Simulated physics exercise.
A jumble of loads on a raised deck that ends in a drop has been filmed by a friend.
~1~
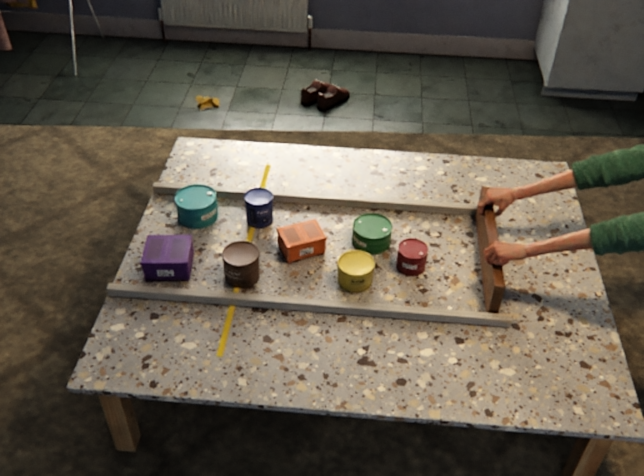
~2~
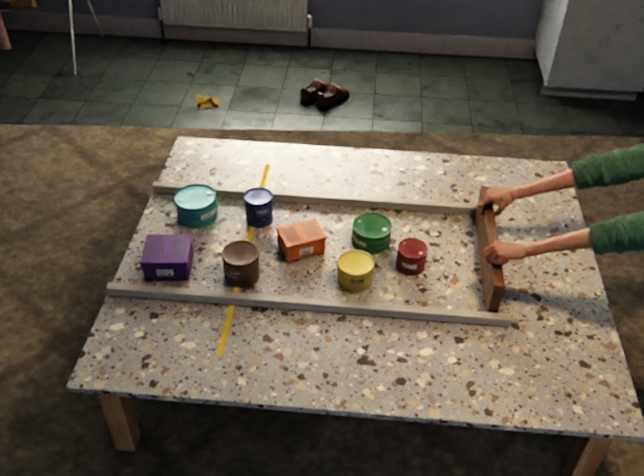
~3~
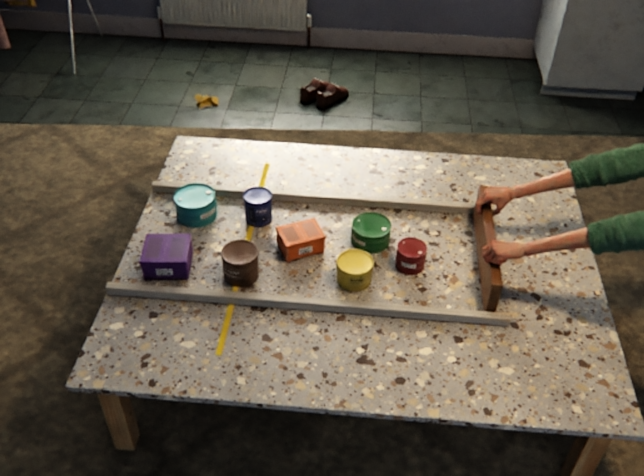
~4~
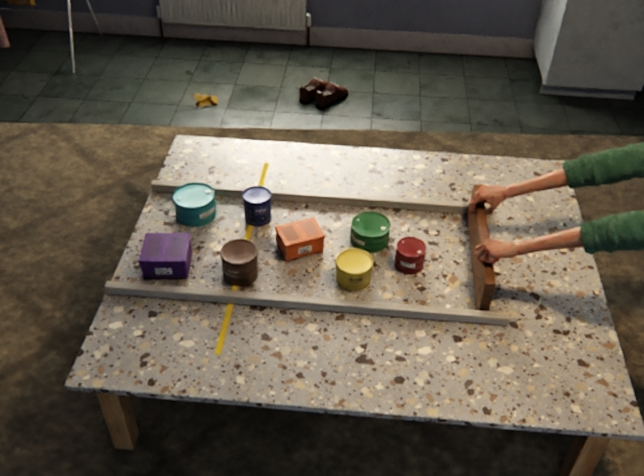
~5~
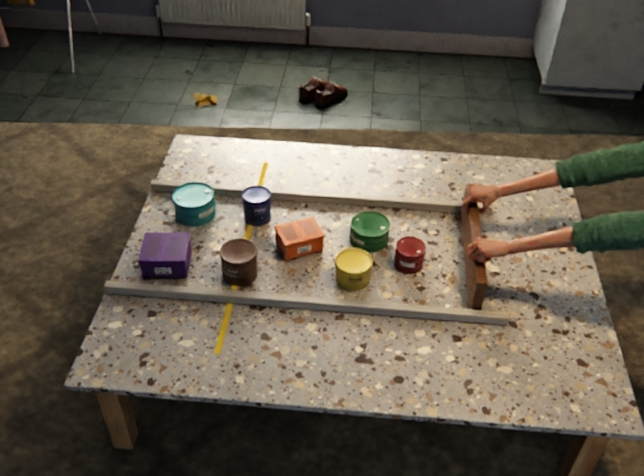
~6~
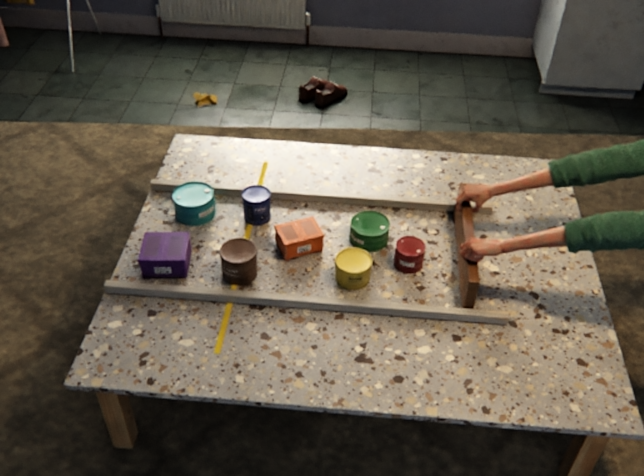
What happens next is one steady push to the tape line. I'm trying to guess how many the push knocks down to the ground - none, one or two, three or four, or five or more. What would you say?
I would say none.
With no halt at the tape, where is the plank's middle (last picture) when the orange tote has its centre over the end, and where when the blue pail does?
The middle is at (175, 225) when it's the orange tote, and at (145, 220) when it's the blue pail.
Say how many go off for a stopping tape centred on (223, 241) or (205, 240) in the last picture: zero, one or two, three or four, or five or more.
For the first place not one, for the second 1 or 2.
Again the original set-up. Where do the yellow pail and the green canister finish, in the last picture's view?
Roughly at (220, 263) and at (232, 213), in that order.
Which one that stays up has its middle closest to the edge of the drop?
The purple tote is foremost.
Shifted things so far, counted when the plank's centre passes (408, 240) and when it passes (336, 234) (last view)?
Counts: 1 / 4.
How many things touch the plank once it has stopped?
Tally at the end: 3.
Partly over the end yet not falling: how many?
My count gives 0.
Early on, none off yet; purple tote at rest near (166, 255); turquoise canister at rest near (194, 203); brown pail at rest near (239, 262).
Finally, the number that fall off is zero.
